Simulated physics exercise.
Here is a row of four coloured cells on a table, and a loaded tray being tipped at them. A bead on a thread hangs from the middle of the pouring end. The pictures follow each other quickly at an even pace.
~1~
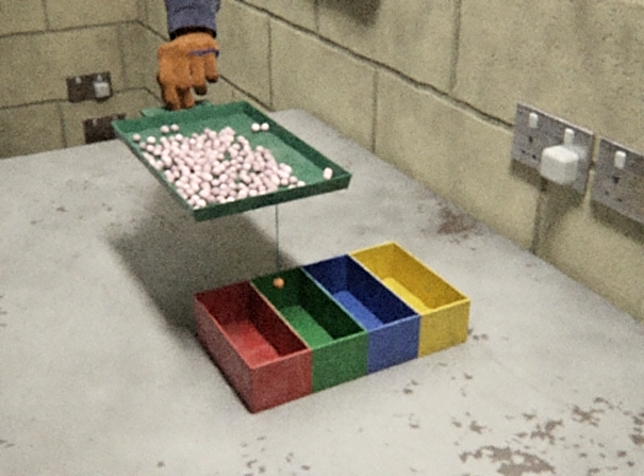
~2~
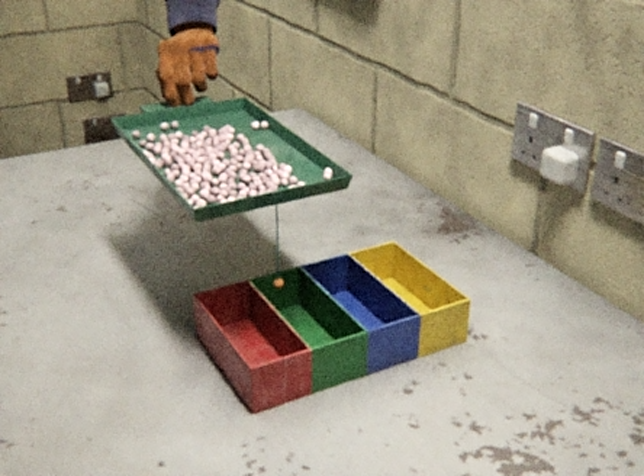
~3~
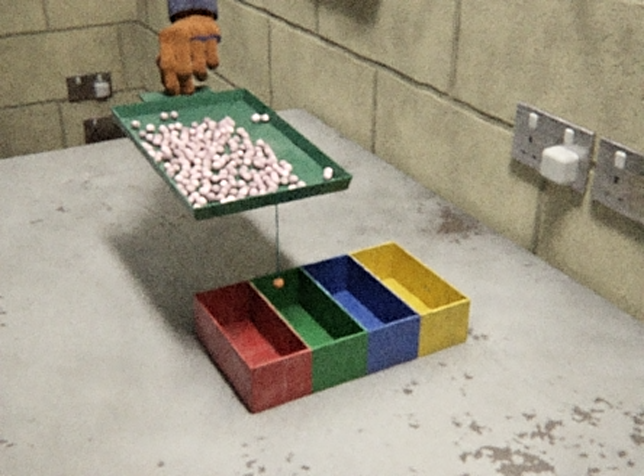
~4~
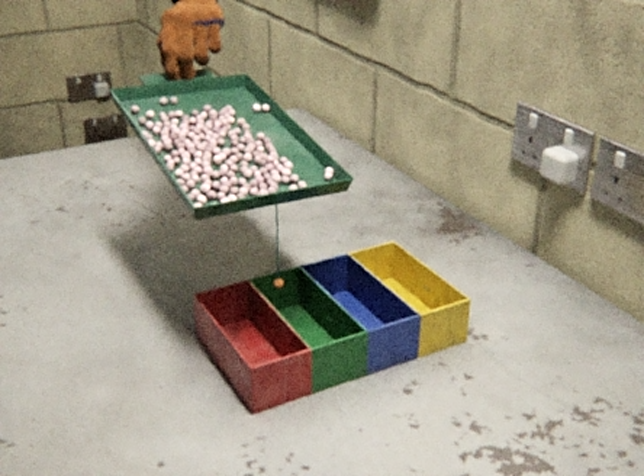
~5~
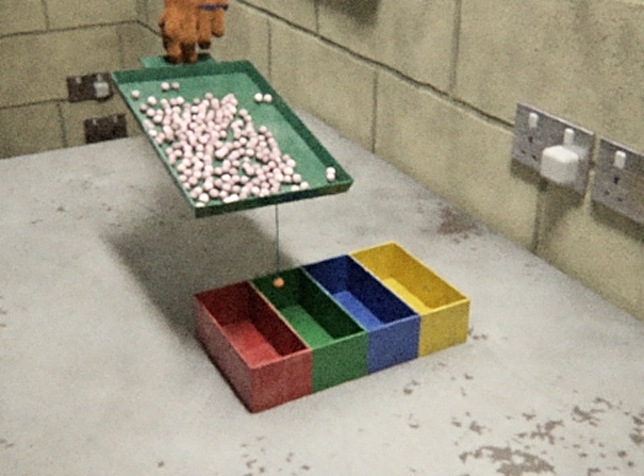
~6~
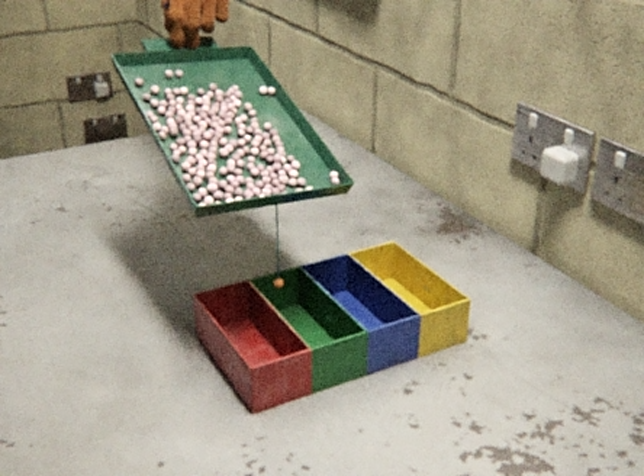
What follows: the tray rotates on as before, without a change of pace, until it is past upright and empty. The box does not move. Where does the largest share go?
It favours the blue compartment.
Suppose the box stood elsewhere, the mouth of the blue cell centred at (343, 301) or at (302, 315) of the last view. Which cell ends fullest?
In turn: Blue; the cell in yellow.
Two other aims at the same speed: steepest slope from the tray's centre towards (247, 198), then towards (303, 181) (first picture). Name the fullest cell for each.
In turn: Red; the cell in blue.
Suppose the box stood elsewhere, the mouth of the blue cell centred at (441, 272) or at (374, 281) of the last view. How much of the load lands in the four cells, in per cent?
First some 70, then 100 per cent.
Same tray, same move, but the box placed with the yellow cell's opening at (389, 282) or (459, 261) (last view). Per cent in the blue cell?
First some 50, then 0 per cent.
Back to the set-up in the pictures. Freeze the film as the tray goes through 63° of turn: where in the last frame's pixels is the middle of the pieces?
At about (296, 180).
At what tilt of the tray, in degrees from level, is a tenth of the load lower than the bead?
Near 65 degrees.
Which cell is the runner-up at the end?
In second place: The cell in green.
Soon after the last picture, tray tipped steeply; most on the tray; a stray few in the blue cell; a stray few in the green cell; a stray few in the red cell; a stray few in the yellow cell; a small part falling or outside the box.
A little later, tray tipped past a quarter turn; a small part on the tray; about a third in the blue cell; about a quarter in the green cell; a small part in the red cell; a stray few in the yellow cell; a small part falling or outside the box.
Later still, tray tipped past a quarter turn; about half in the blue cell; about a third in the green cell; a small part in the red cell; a stray few in the yellow cell; a stray few falling or outside the box.
At rest, tray tipped past a quarter turn; about half in the blue cell; about a third in the green cell; a small part in the red cell; a stray few in the yellow cell; a stray few outside the box.
